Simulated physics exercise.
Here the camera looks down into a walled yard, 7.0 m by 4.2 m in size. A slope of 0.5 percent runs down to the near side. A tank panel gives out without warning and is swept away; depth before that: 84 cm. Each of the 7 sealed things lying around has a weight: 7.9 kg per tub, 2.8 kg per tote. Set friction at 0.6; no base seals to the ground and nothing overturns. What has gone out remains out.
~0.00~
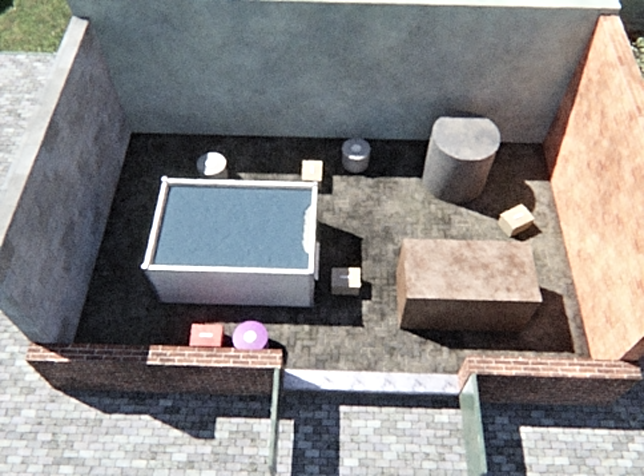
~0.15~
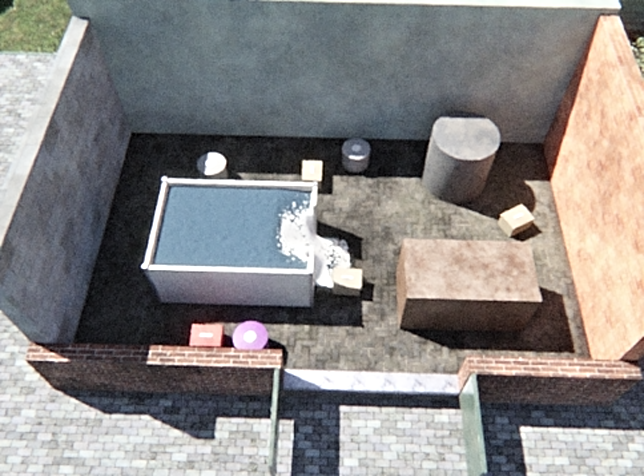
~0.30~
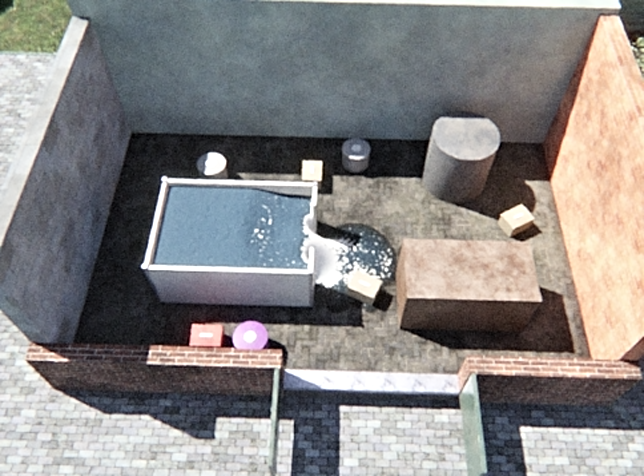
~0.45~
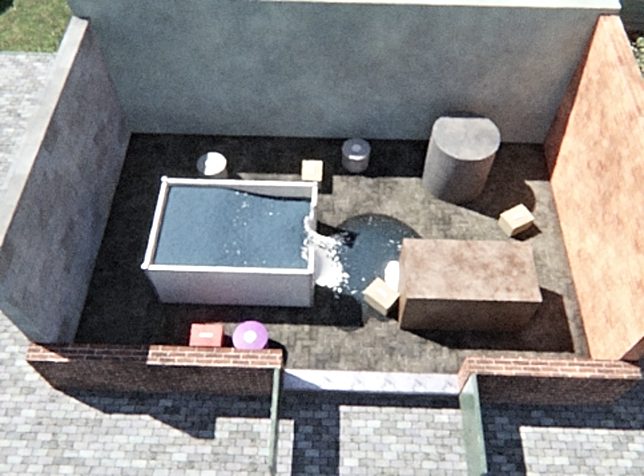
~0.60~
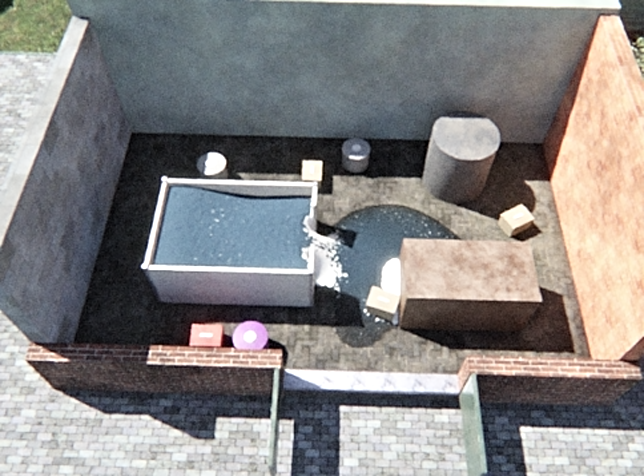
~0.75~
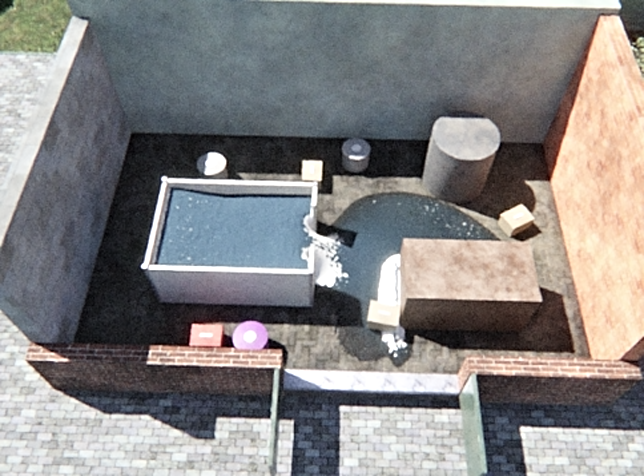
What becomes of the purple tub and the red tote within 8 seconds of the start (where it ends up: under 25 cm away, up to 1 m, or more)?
The purple tub never really leaves its spot; the red tote never really leaves its spot.
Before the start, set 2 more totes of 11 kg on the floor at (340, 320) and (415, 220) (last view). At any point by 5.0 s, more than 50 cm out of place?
Below the mark, beyond the mark.
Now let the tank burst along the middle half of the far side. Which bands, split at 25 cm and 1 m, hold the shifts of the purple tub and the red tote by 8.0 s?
With that failure, the purple tub covers a big distance, and the red tote covers a big distance.
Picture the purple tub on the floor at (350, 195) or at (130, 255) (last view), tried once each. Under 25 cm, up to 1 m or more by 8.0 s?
One try each gives this: It goes a little way, then it remains roughly in place.
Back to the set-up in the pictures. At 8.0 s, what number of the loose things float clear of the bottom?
3.
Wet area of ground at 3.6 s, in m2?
Flooded: Near 17 m2.
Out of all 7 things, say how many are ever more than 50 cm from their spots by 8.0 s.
That comes to 5.
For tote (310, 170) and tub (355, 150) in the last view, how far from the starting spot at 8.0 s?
300 cm and 250 cm, respectively.
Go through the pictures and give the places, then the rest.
In the first frame, the purple tub at (250, 337) rests on the ground; the red tote at (206, 335) rests on the ground; water covers 3.0 m2; 0 of 7 have shifted.
In the second frame, the purple tub at (250, 337), on the bottom; the red tote at (206, 335), on the bottom; 3.4 m2 under water; 0 of 7 have shifted.
In the third frame, the purple tub at (250, 337) rests on the ground; the red tote at (206, 335) rests on the ground; 4.2 m2 under water; 1 of 7 have shifted.
In the fourth frame, the purple tub at (250, 337) rests on the ground; the red tote at (206, 335), on the bottom; water covers 5.1 m2; 1 of 7 have shifted.
In the fifth frame, the purple tub at (250, 337), on the bottom; the red tote at (206, 335), on the bottom; 6.2 m2 under water; 1 of 7 have shifted.
In the sixth frame, the purple tub at (250, 337) rests on the ground; the red tote at (206, 335), on the bottom; 7.5 m2 under water; 1 of 7 have shifted.
After 1.6 s the purple tub is near (250, 337), 0.0 m from its start, aground; the red tote is near (206, 335), 0.0 m from its start, aground; 1 of 7 are out; 1 afloat.
After 3.6 s the purple tub is near (250, 337), 0.0 m from its start, aground; the red tote is near (206, 335), 0.0 m from its start, aground; 1 of 7 are out; 1 afloat.
After 5.6 s the purple tub is near (250, 337), 0.0 m from its start, aground; the red tote is near (206, 335), 0.0 m from its start, aground; 1 of 7 are out; 2 afloat.
After 8.0 s the purple tub is near (250, 337), 0.0 m from its start, aground; the red tote is near (206, 335), 0.0 m from its start, aground; 1 of 7 are out; 3 afloat.
